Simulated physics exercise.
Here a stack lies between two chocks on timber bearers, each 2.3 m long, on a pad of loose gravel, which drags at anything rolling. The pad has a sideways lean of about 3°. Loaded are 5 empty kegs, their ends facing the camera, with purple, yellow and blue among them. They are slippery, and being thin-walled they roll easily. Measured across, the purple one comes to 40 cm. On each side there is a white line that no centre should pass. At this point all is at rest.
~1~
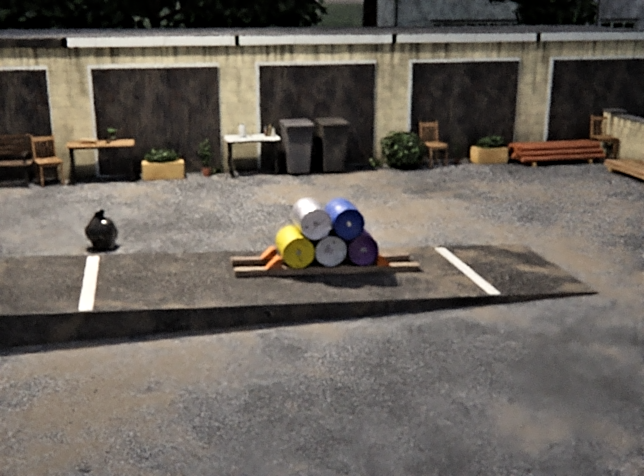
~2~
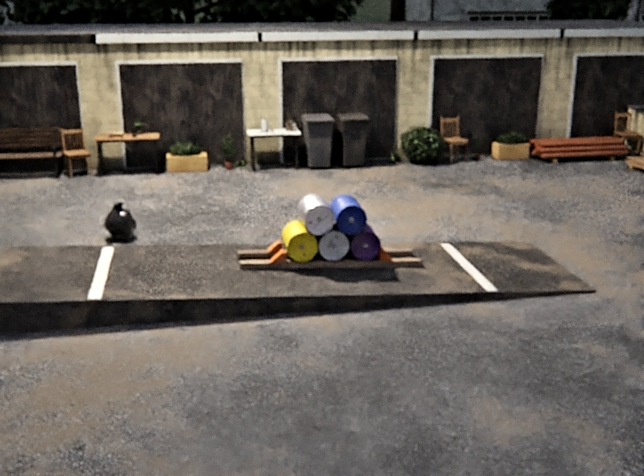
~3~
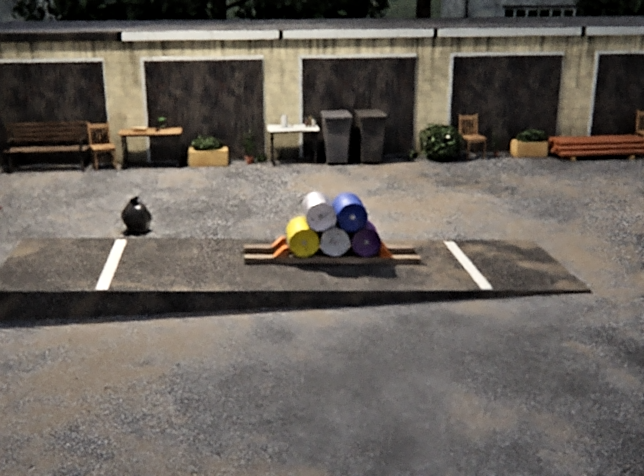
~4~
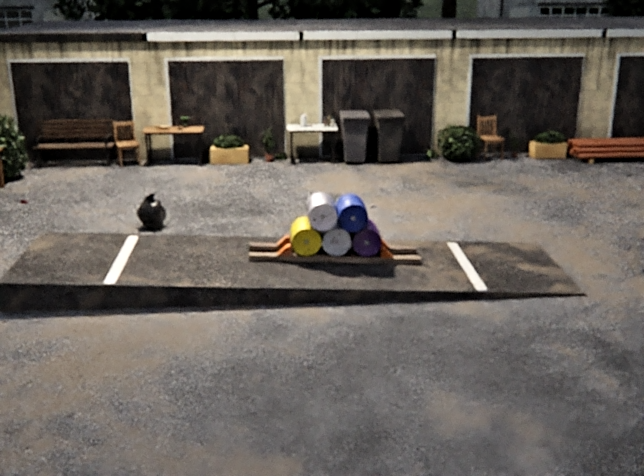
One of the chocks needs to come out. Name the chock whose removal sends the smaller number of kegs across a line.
Left.
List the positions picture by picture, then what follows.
In the first picture, purple (364, 251), yellow (299, 253), blue (349, 224); the pad slopes 3° down to the right; 3 of the 5 form the bottom row; all still.
In the second picture, purple (366, 246), yellow (302, 247), blue (352, 220); at rest.
In the third picture, purple (367, 243), yellow (304, 243), blue (352, 217); both chocks in; lines at (90, 282) and (466, 270); nothing moves.
In the fourth picture, purple (367, 243), yellow (306, 242), blue (353, 218); all still.
If it is the left, after 0.9 s, purple is on the bearers, 75 cm from the bearers' right end; yellow is on the bearers, 75 cm from the bearers' left end; blue is up on others, 95 cm from the bearers' right end; 0 over a line so far.
If it is the left, in the end, purple is on the bearers, 75 cm from the bearers' right end; yellow is on the bearers, 75 cm from the bearers' left end; blue is up on others, 95 cm from the bearers' right end; 0 over a line so far.
If it is the right, after 3.1 s, purple is on the bearers, 10 cm from the bearers' right end, rolling right; yellow is on the bearers, 90 cm from the bearers' right end, rolling right; blue is up on others, 30 cm from the bearers' right end, rolling right; 0 over a line so far.
If it is the right, in the end, purple is past the right line; yellow is off the bearers, 30 cm short of the right line; blue is past the right line; 4 over a line so far.
